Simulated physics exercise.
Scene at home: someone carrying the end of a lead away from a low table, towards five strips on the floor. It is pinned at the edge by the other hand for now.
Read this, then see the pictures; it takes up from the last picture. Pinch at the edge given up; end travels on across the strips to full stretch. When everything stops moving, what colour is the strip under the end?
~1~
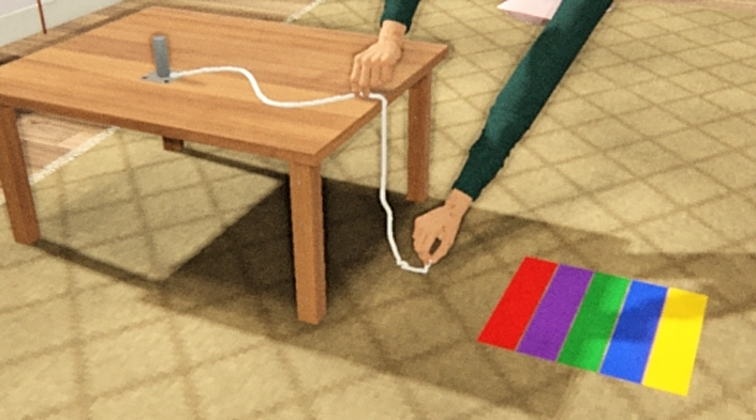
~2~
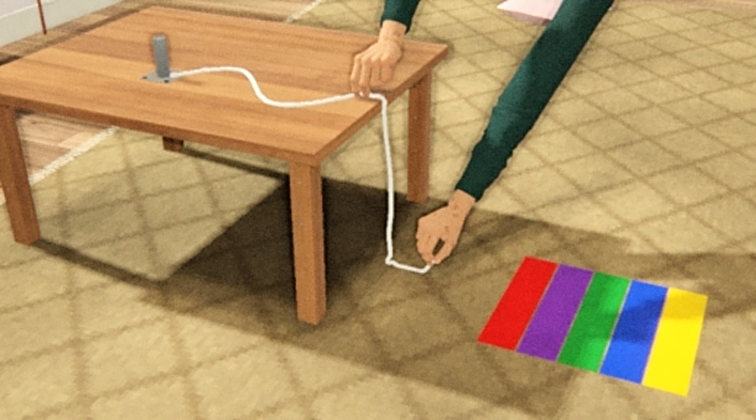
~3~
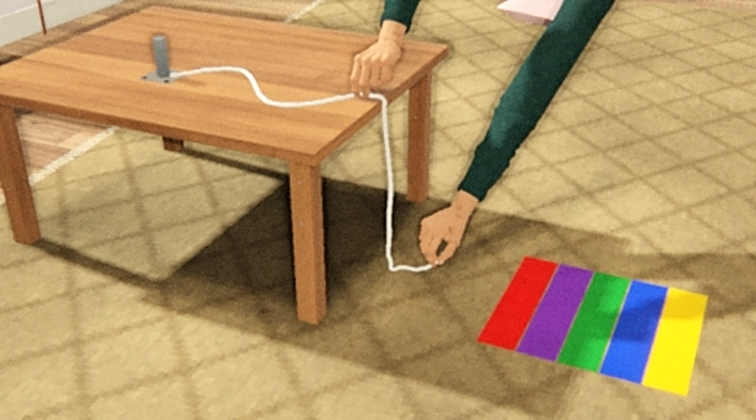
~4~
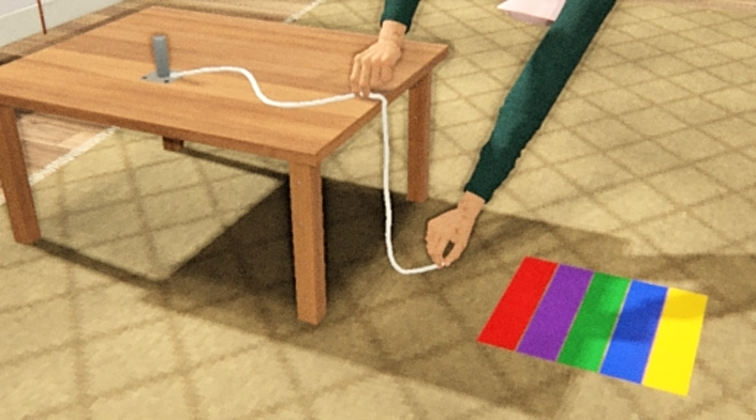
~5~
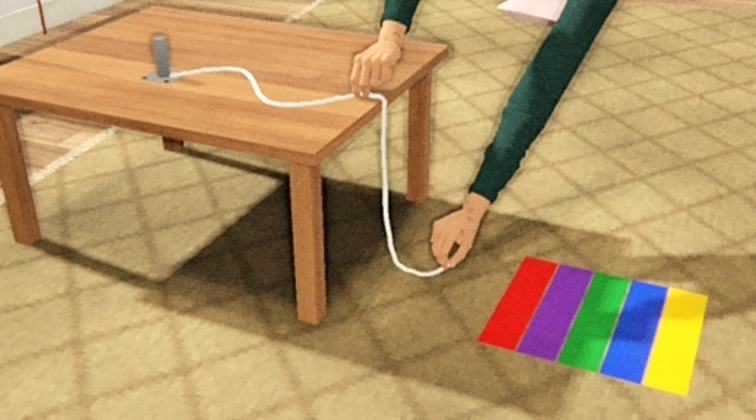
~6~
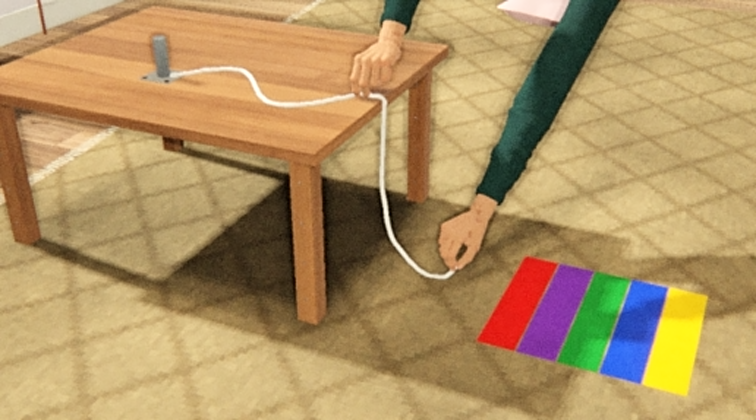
The strip under the end is blue.
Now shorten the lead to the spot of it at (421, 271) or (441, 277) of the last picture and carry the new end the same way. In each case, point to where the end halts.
In turn, (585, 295) for the first and (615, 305) for the second.
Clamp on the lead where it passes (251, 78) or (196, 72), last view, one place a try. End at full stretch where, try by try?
The spots come out as (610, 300) and (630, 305), in that order.
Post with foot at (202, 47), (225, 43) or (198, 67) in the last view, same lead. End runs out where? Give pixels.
In order, the pixels are (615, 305), (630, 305) and (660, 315).
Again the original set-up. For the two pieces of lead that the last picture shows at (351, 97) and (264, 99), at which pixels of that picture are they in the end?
To (407, 133) for the first and to (318, 97) for the second.
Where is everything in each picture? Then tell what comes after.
The first frame shows end (430, 261); red (504, 329); purple (544, 338); green (584, 349); blue (626, 359); yellow (669, 370).
The second frame shows end (433, 261); lead through (209, 71) (254, 85) (302, 105) (380, 98) (390, 176) (390, 251).
The third frame shows end (436, 262).
The fourth frame shows end (443, 264); lead through (209, 71) (254, 85) (302, 105) (380, 98) (386, 175) (390, 251).
The fifth frame shows end (448, 265).
The sixth frame shows end (456, 267); lead through (209, 71) (254, 85) (302, 105) (380, 98) (382, 175) (400, 250).
Soon after, end near (558, 290); over purple.
Then, end near (611, 303); over green.
At full stretch, end near (642, 310); over blue. The end stops over the blue strip.
